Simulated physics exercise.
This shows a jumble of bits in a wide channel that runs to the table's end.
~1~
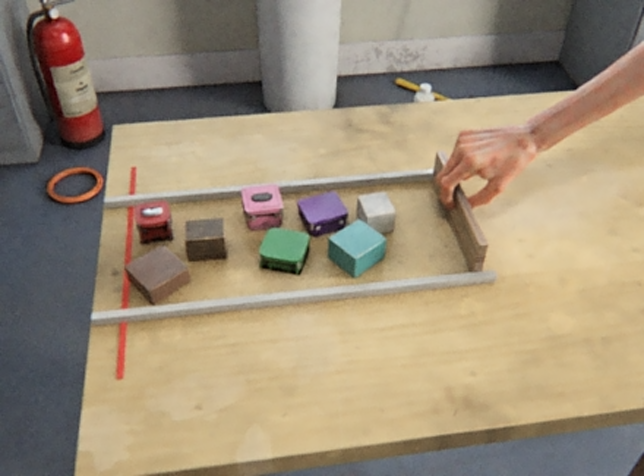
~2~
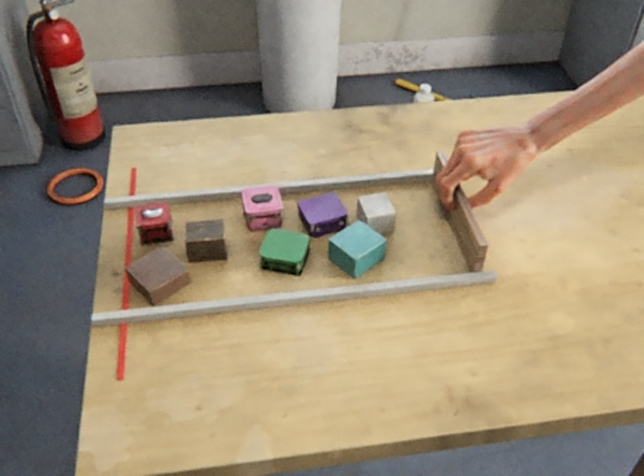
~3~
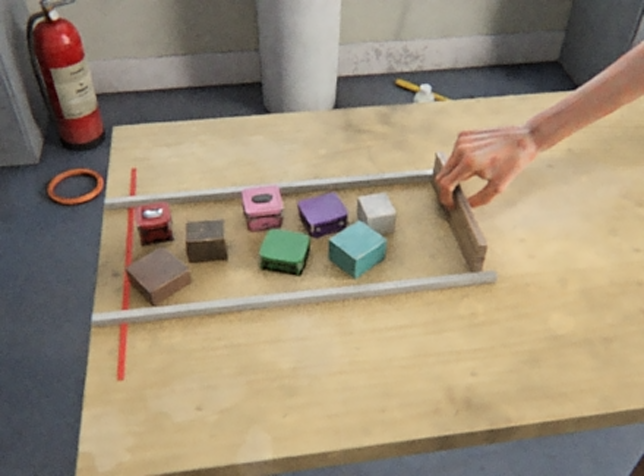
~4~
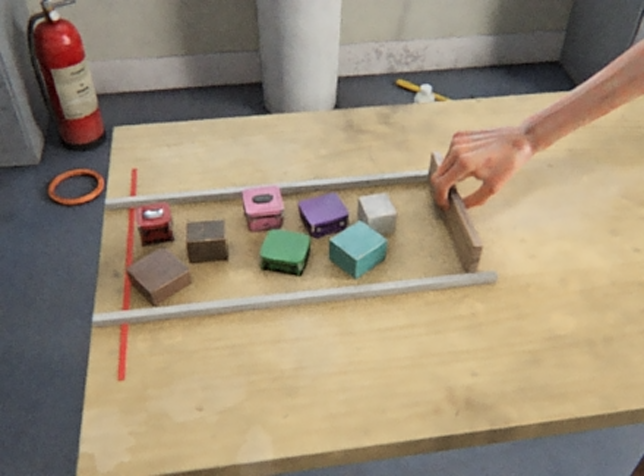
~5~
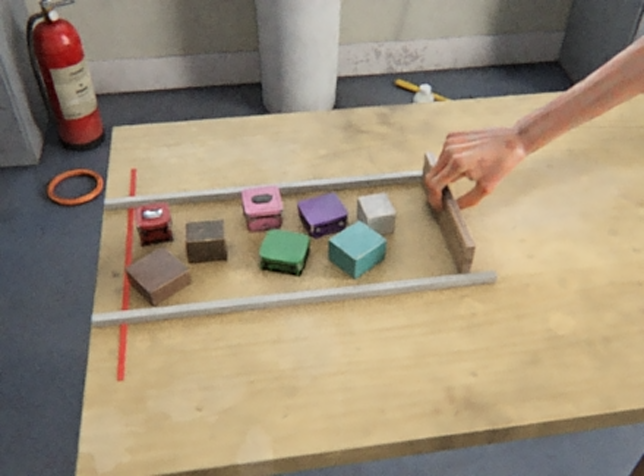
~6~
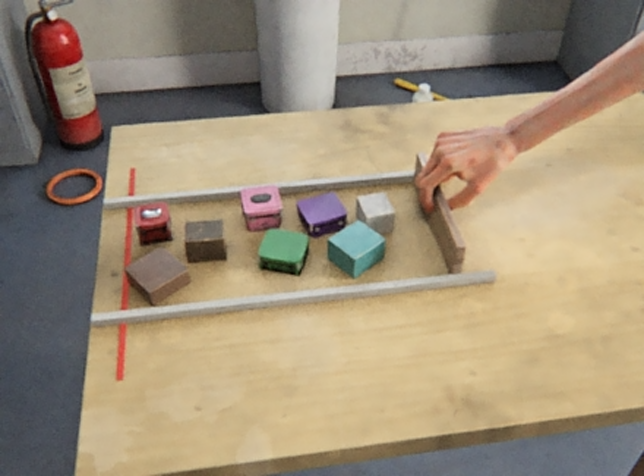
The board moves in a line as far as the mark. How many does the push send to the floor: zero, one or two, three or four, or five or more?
The number that fall off is five or more.
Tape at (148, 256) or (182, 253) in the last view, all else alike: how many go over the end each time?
Try by try, 5 and 3.
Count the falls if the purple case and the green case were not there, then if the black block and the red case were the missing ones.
The counts: 3 and 4.
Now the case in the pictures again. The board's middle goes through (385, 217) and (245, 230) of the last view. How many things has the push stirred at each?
At the one place 1, at the other 8.
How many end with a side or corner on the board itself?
The number is 2.
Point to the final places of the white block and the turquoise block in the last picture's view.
First (110, 240), then (102, 267).
Soon after, none off yet; red case at rest near (154, 224); brown block at rest near (157, 275); black block at rest near (206, 241).
After that, none off yet; red case displaced well along near (96, 227); brown block displaced about its own width near (129, 287); black block displaced well along near (118, 244).
In the end, the number that fall off is five or more; gone, purple case, green case, pink case, black block, brown block and red case.
